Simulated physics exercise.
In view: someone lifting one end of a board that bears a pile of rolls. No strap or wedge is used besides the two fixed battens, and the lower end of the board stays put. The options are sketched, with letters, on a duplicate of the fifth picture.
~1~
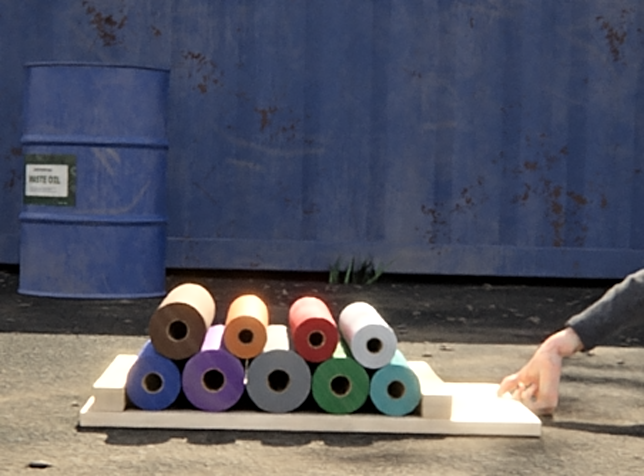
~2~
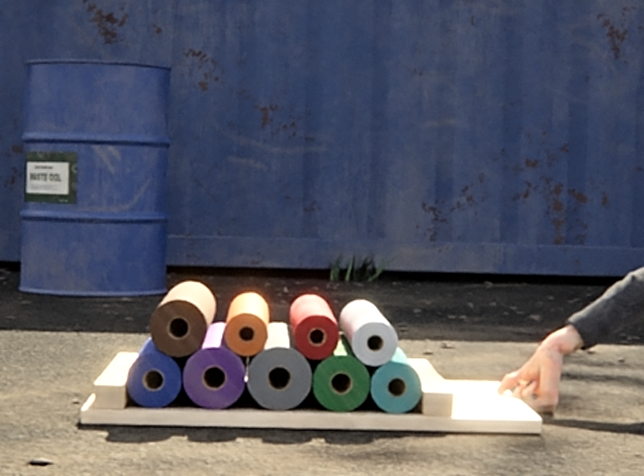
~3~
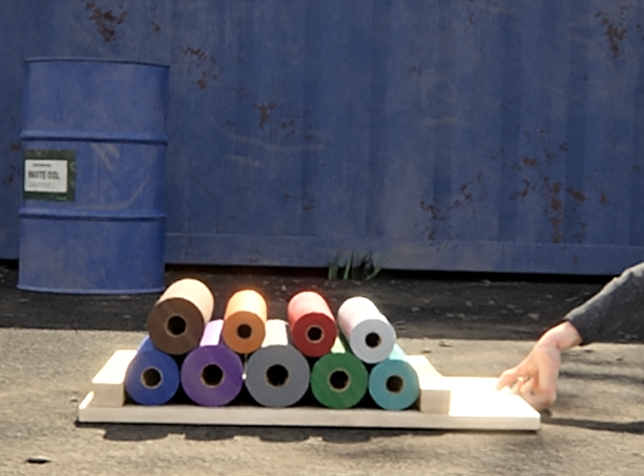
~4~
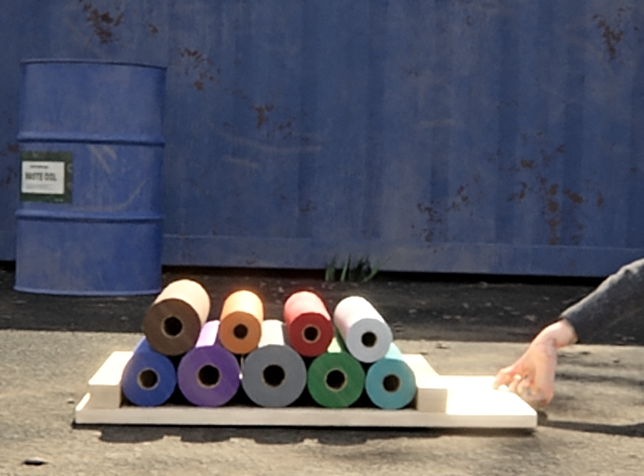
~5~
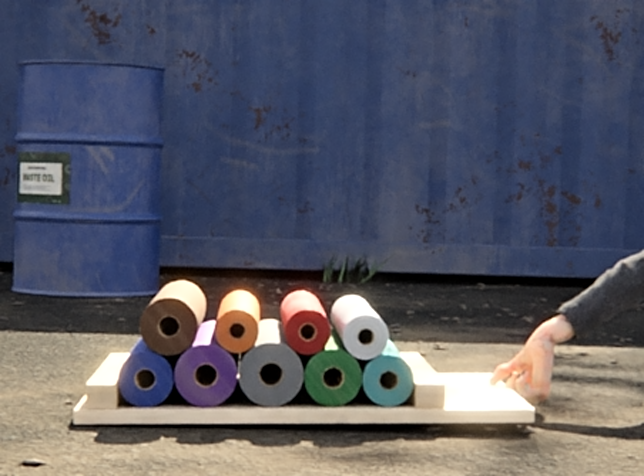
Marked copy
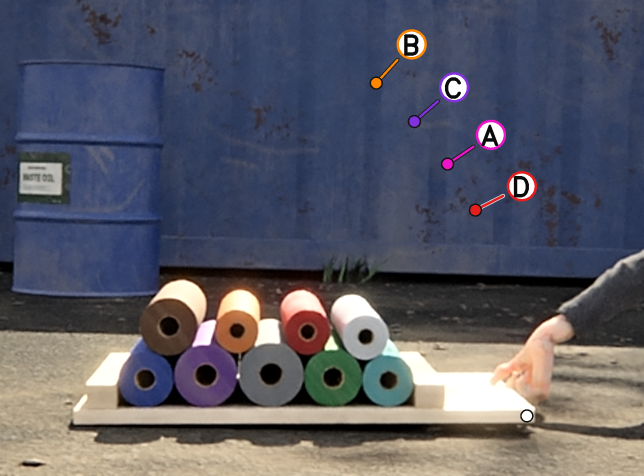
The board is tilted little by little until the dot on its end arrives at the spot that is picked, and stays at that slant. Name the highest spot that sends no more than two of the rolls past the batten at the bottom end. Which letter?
Mark A is as high as it can go.
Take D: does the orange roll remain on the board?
The orange roll: Yes.
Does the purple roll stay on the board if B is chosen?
The purple roll: Yes.
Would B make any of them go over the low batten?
Yes.
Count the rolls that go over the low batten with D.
At D the number is one.
On the marked copy, A at (447, 164); B at (376, 83); C at (414, 121); D at (475, 210); the white dot at (527, 416).
With A. Early on, board at 20°.
Further on, board at 36°.
At the end, board at 36°, two over the low batten (brown, orange).
As for the rest, B four over the low batten (white, brown, red, orange); C four over the low batten (white, brown, red, orange); D one over the low batten (brown).
